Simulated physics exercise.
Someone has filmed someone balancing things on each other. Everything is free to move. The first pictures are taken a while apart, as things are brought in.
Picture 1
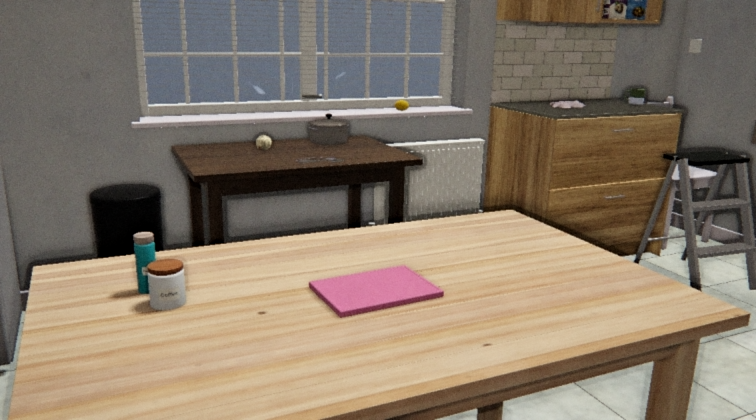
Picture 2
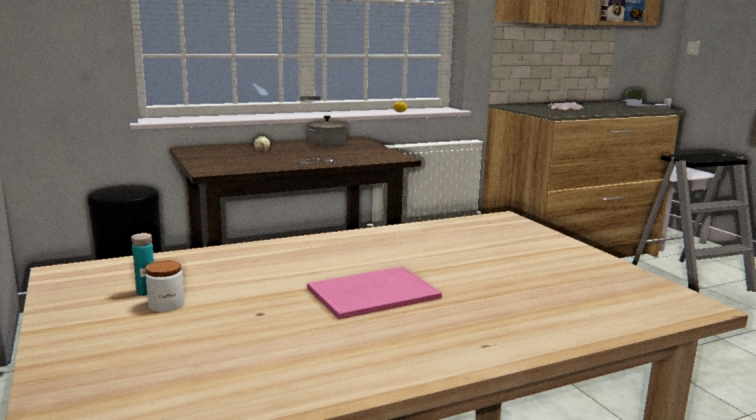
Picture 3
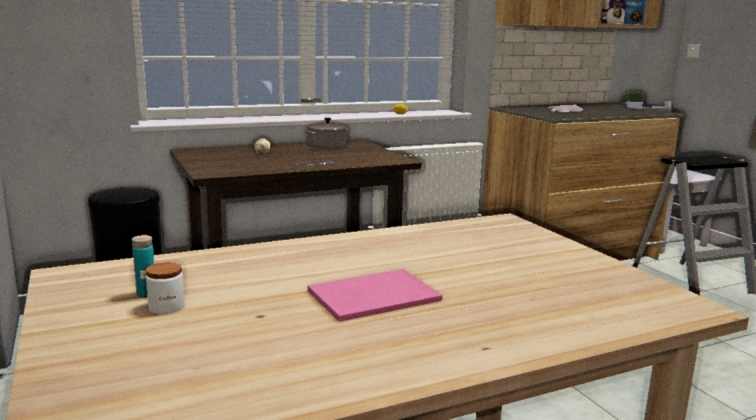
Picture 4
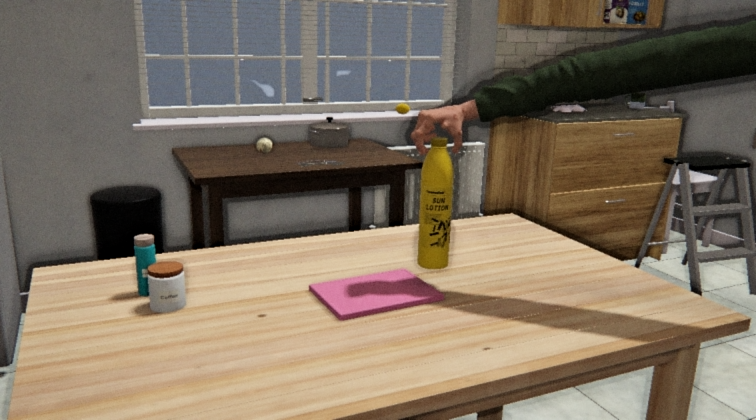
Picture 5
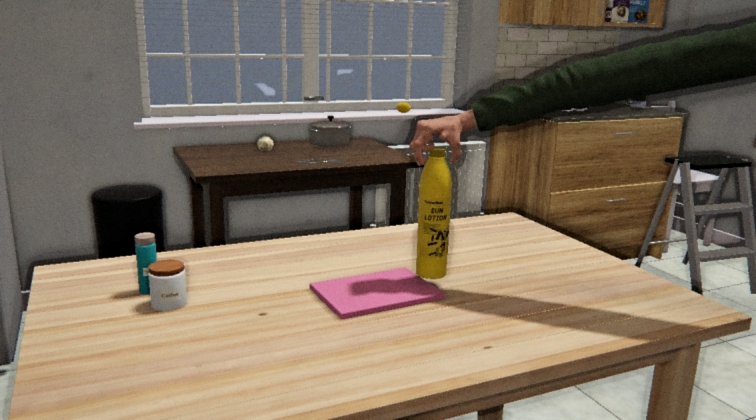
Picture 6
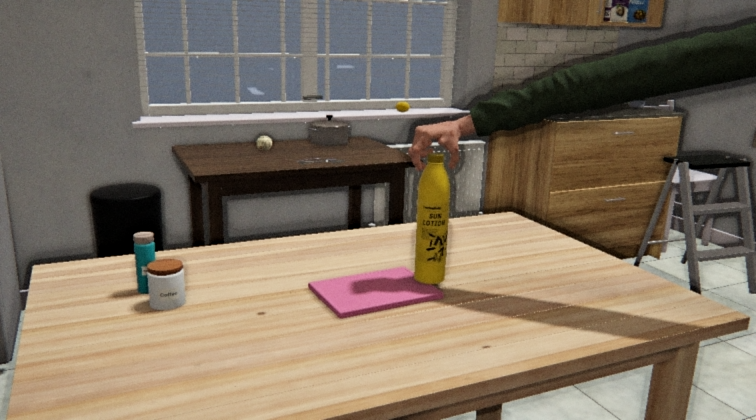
In a grey-walled kitchen, seen from slightly above a pale wooden table, a dark table with a pot stands beneath a window, with wooden drawers and a step stool at right. A turquoise shaker and a white jar with a brown lid sit on the left of the near table, a pink tray at its centre. A green-sleeved arm appears from the right, holding a yellow bottle by its top, and lowers it slightly to the tray's right edge, while the view barely shifts.
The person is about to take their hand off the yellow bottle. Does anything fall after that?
In the end the pile comes apart.
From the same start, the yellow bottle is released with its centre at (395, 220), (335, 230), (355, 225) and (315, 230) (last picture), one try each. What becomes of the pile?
In the first case it holds; in the second case it stays up; in the third case it keeps its balance; in the fourth case it comes apart.
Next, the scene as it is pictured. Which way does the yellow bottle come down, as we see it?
It goes to the right.
Then, 0.40 s on from there, yellow bottle turned 21° from how it was put near (452, 221).
Then, 0.60 s on from there, yellow bottle now fallen.
Then, 0.80 s on from there, things are still on the move.
In the end, fallen, yellow bottle; the other 3 unmoved. At the end, from the last picture's camera, yellow bottle near (502, 260). The pile gives way.
